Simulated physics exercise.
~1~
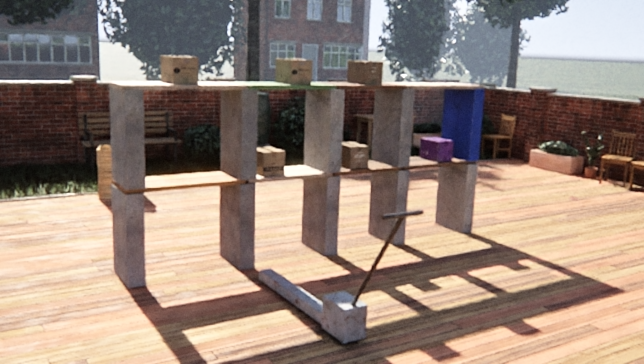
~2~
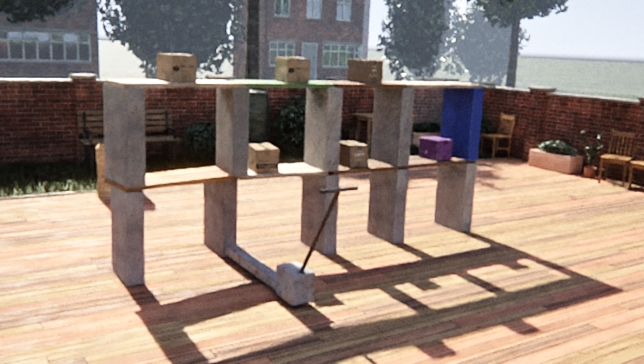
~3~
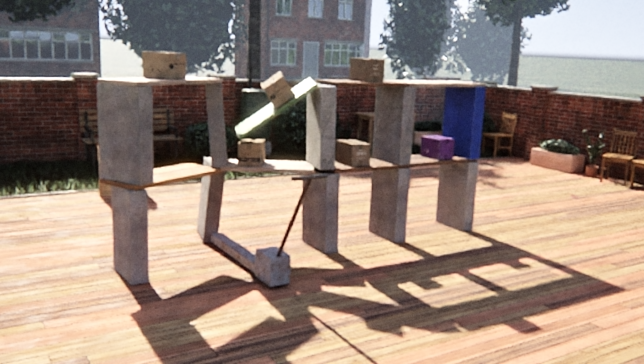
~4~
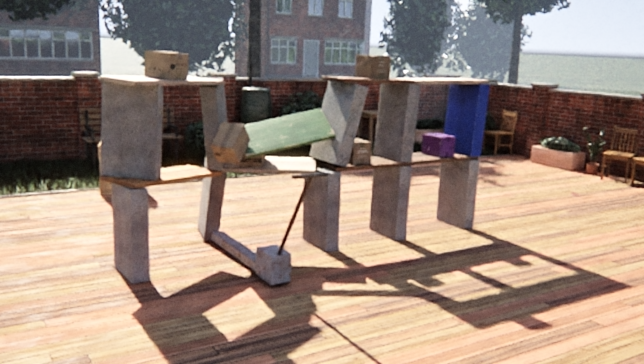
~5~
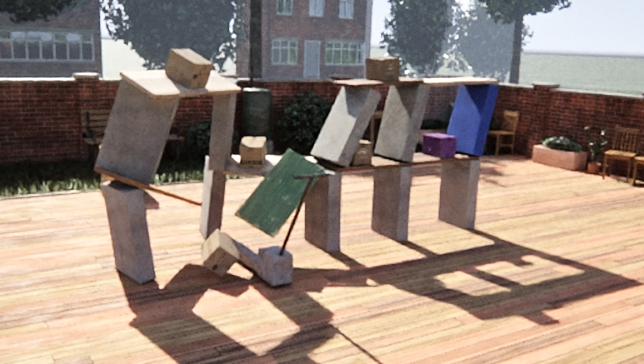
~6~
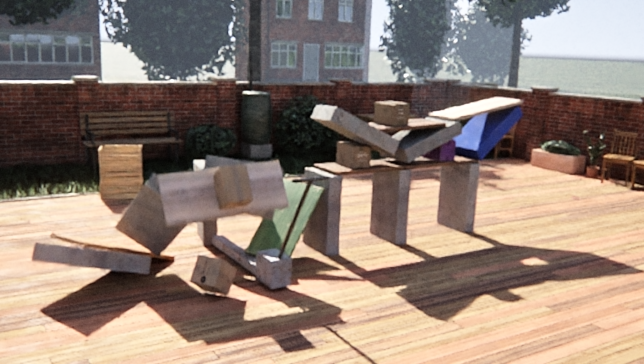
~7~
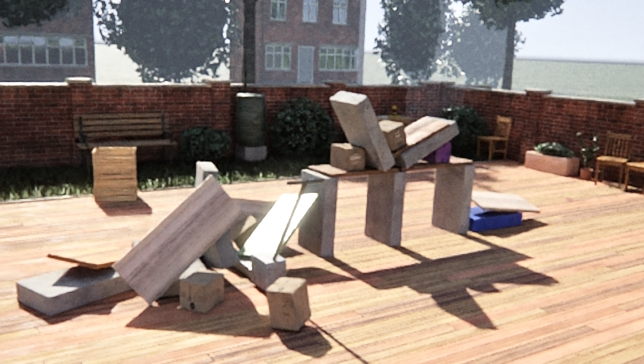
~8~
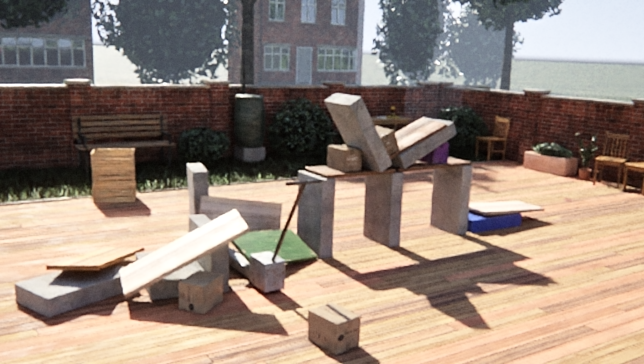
On a sunlit backyard deck edged by a brick wall, a slightly swaying camera looks across a two-tier structure of grey upright blocks and boards, with a green board on top, a blue upright at the right and a purple carton on the middle shelf. A low jack with a long handle slides leftward at the base, shifting a lower upright. The green board tips and drops with its box. The left side then collapses, while the upper right blocks topple and the blue one falls to the deck. The green board ends low beside the jack, the purple carton still on its shelf.
